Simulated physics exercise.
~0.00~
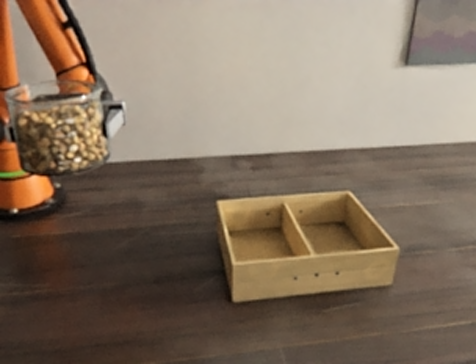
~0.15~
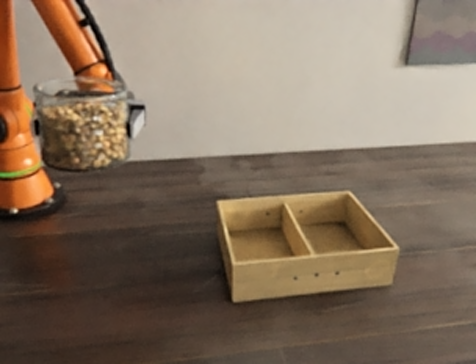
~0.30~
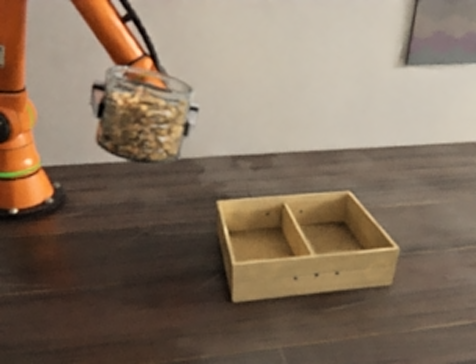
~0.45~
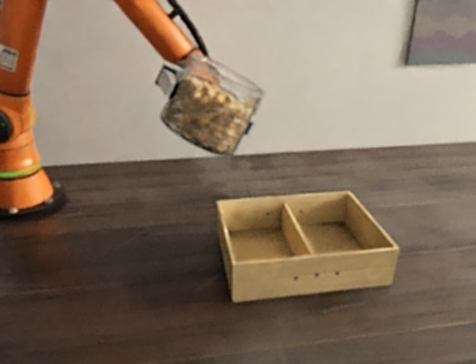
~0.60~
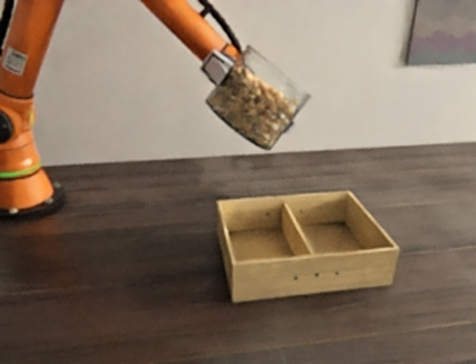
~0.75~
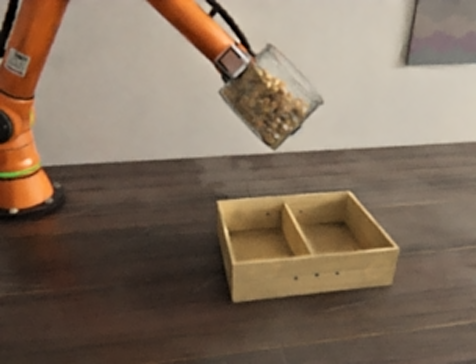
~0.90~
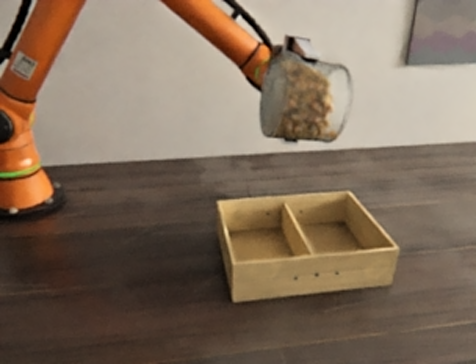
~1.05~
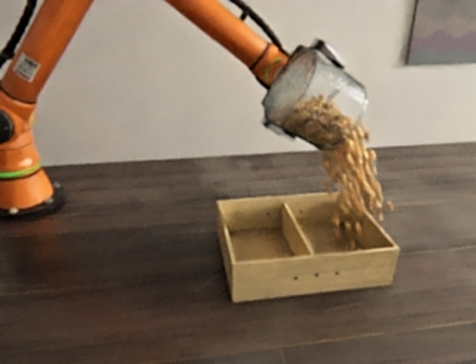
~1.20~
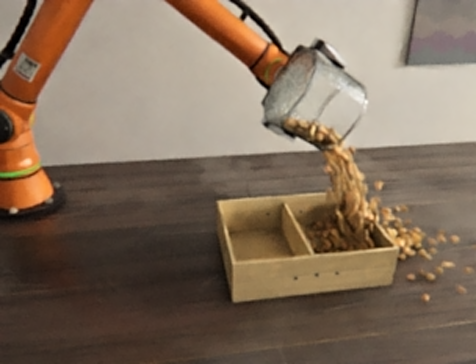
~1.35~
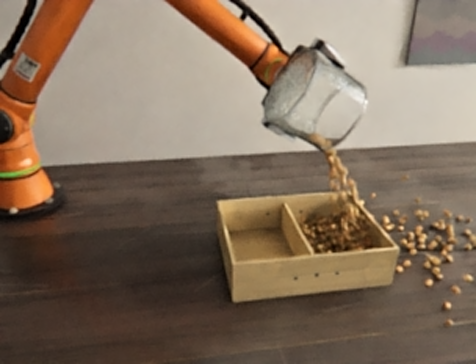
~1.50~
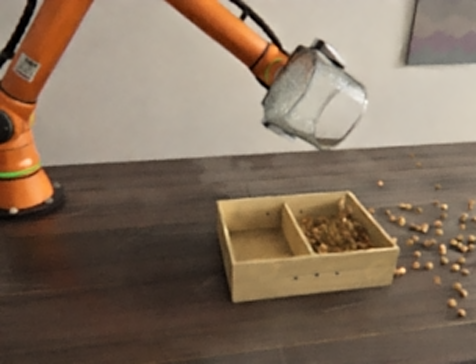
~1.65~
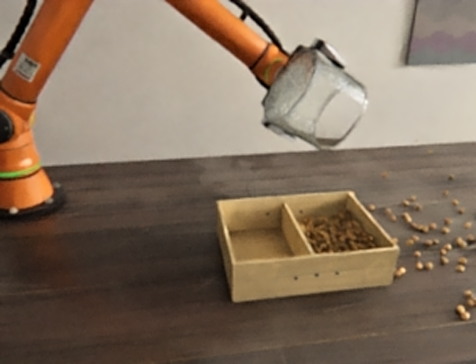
On a dark wooden table against a pale wall, an orange robot arm holds a clear tumbler full of dried chickpeas to the left of an open wooden box with two compartments. The arm carries the tumbler to the right, tilting it more and more as it nears the box. Once it tips past its side, the chickpeas pour in a thick stream into the right compartment. Some spill over and scatter across the table to the right. The stream thins and stops, leaving the tumbler empty, the right compartment holding a pile and the left one bare.
